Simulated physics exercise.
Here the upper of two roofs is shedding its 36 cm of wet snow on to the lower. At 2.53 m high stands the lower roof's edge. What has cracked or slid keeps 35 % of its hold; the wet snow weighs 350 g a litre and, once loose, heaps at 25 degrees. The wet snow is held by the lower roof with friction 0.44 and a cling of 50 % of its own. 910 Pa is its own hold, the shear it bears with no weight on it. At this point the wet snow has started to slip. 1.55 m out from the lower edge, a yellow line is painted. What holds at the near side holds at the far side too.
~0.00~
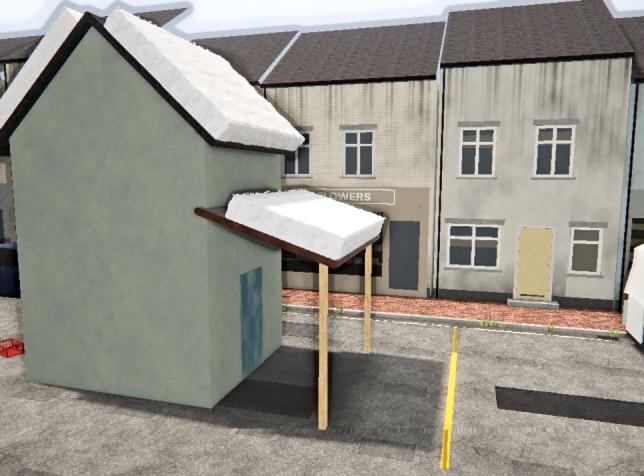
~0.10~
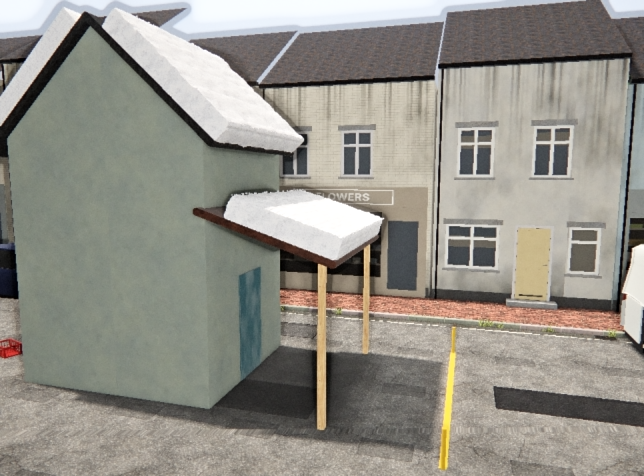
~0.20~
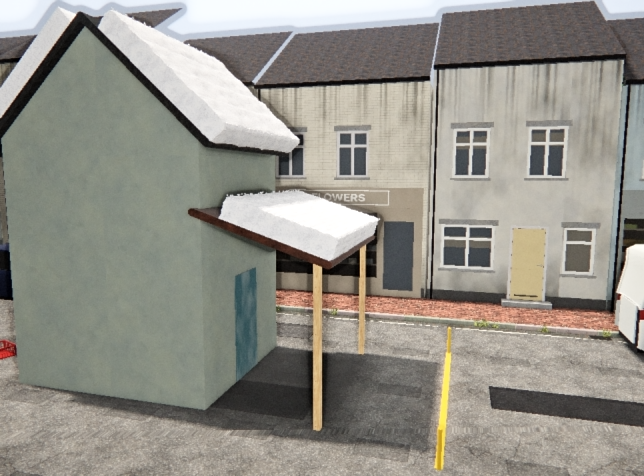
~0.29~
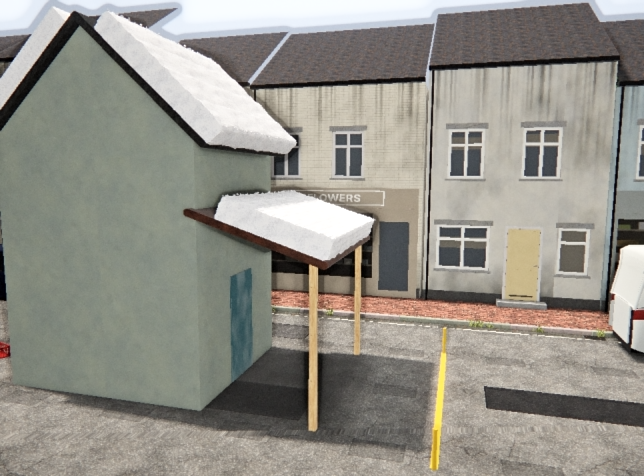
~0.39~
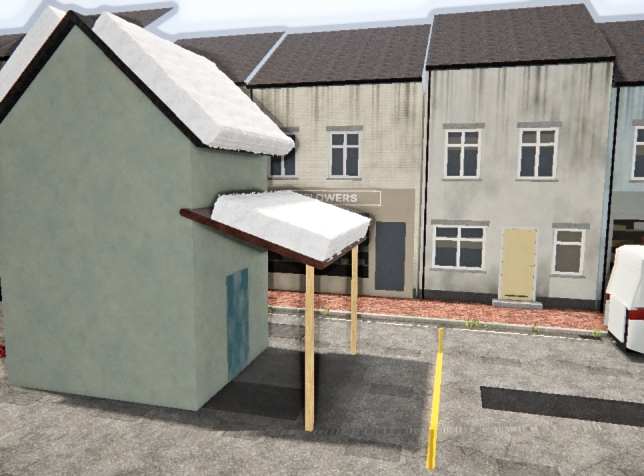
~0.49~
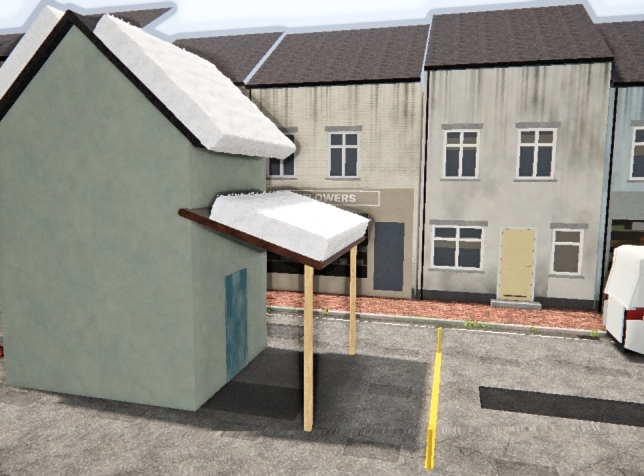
The thick slab of wet snow on the upper roof of a green building crept slightly down the slope toward the snow-covered lower roof, while the whole view drifted a little to the left.
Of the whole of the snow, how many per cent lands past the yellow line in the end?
I would say roughly 3 % of it ends past the line.
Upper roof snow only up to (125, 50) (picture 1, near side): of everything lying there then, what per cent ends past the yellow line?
Roughly 0 per cent.
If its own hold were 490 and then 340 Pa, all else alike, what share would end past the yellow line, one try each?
In turn about 30 %, 35 %.
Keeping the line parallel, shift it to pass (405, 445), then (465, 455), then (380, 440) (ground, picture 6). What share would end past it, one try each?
First try 10 per cent, second 1 per cent, third 16 per cent.
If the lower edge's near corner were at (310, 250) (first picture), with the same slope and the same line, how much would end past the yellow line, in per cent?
Share past the line: Close to 10 %.
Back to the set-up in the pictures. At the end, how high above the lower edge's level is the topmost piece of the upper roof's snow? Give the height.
About 1.3 m above the lower edge.
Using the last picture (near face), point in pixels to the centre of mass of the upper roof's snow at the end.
Near (310, 306).
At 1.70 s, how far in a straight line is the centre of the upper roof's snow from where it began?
About 2.0 m.
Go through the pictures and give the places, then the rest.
In the first picture, foremost bit of the wet snow at (217, 109).
In the second picture, foremost bit of the wet snow at (216, 110), its middle shifted 7 mm.
In the third picture, foremost bit of the wet snow at (213, 111), its middle shifted 2.7 cm, 1 % of it past the upper edge, in one piece.
In the fourth picture, foremost bit of the wet snow at (210, 113), its middle shifted 6.1 cm, 2 % of it past the upper edge, in one piece.
In the fifth picture, foremost bit of the wet snow at (209, 115), its middle shifted 11 cm, 4 % of it past the upper edge, in one piece.
In the sixth picture, foremost bit of the wet snow at (211, 119), its middle shifted 18 cm, 8 % of it past the upper edge, in one piece.
After 1.04 s, none is below the lower edge and 0 % is past the line.
After 1.70 s, none is below the lower edge and 0 % is past the line.
After 2.35 s, none is below the lower edge and 0 % is past the line.
After 3.00 s, 28 % is below the lower edge and 0 % is past the line.
After 6.00 s, 38 % is below the lower edge and 3 % is past the line.
